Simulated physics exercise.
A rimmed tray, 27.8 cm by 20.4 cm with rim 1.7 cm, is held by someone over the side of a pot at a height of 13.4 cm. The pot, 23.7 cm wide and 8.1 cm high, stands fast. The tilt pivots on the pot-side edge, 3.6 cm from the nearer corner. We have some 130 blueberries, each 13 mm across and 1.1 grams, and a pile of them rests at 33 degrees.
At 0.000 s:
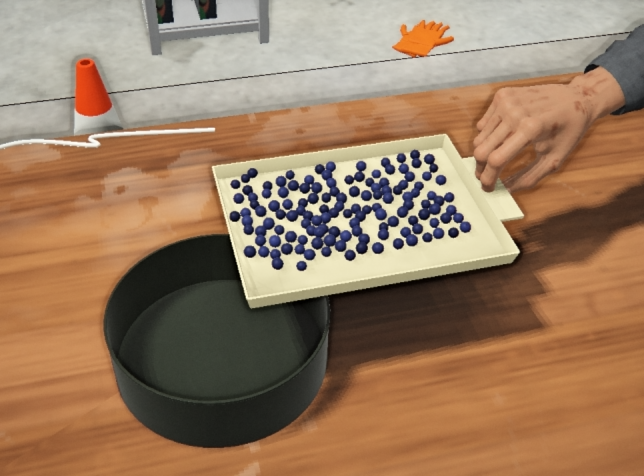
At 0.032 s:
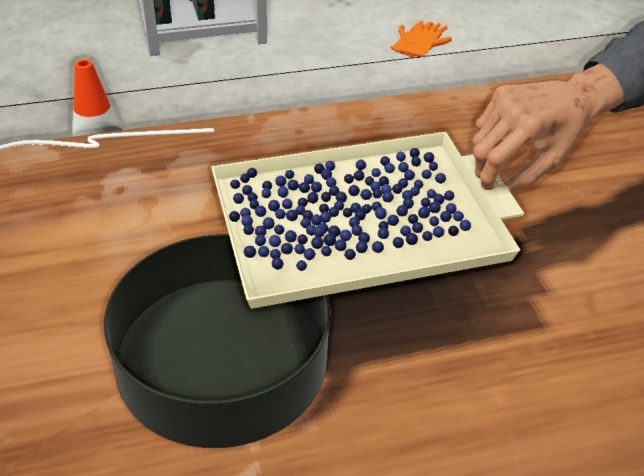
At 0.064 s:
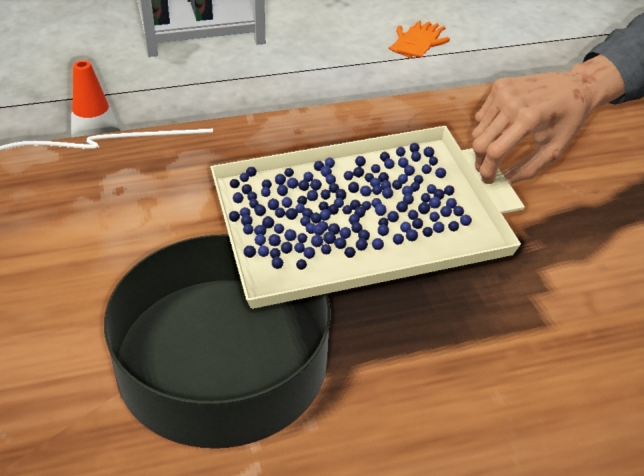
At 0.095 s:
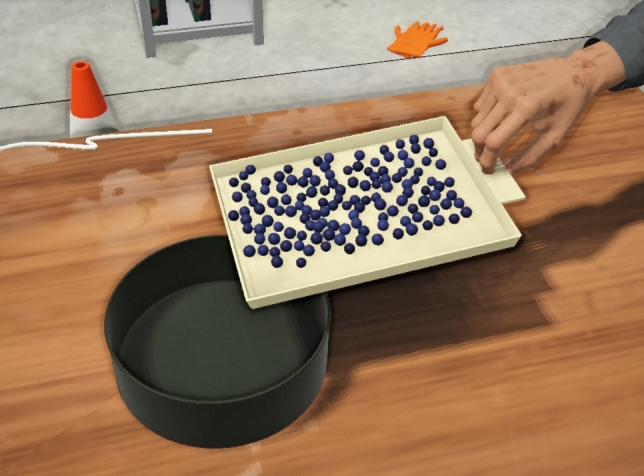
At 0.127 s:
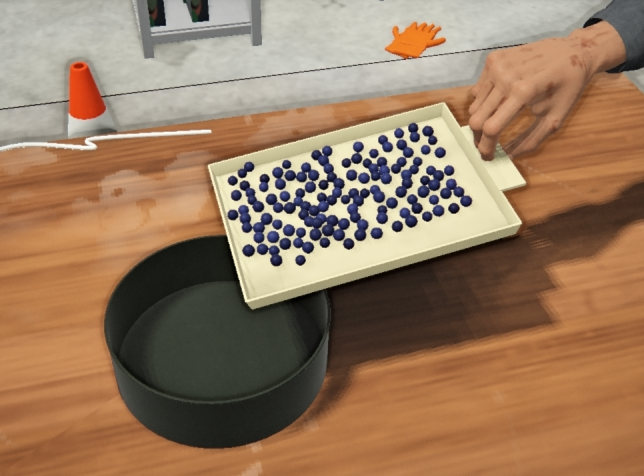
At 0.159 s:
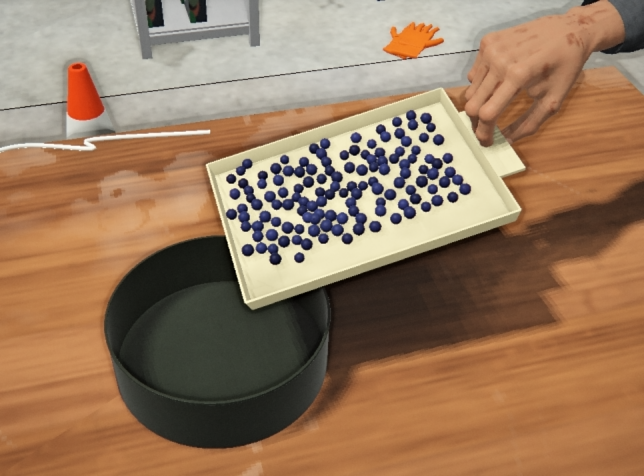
A wooden tabletop beside a pale grey wall is seen from above at an angle, with an orange-and-white cone and an orange glove beyond it. A hand at right grips a cream rimmed tray scattered with dark blue berries, its left end over a dark round pot. The hand slowly raises the tray's right side, tilting it leftward, while the berries barely shift and the view stays almost still.
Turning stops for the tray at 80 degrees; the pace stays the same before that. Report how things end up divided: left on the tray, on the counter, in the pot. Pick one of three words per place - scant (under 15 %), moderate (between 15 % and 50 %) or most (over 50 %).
My call is left on the tray: Moderate, counter: Scant, pot: Most.
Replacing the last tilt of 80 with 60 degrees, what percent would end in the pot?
Around 30 %, I reckon.
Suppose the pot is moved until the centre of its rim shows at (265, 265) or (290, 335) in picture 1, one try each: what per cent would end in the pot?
Try one: ~ 25 %; try two: ~ 45 %.
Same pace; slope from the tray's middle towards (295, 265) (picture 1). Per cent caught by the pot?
Something like 75 in a hundred.
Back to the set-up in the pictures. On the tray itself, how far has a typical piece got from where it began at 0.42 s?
Around 4 centimetres.
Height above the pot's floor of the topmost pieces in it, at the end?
Some 2.5 cm up.
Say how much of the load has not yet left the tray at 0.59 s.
100 %, give or take.
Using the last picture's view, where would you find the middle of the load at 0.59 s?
Near (236, 212).
After 0.42 s, tilt 47 degrees; the tray holds 100 %, the pot 0 %.
Then, at 0.59 s, tilt 69 degrees; the tray holds 100 %, the pot 0 %.
After 0.89 s, tilt 80 degrees; the tray holds 50 %, the pot 40 %.
By 1.8 s all is still; tray 30 %, counter 5 %, pot 65 %.
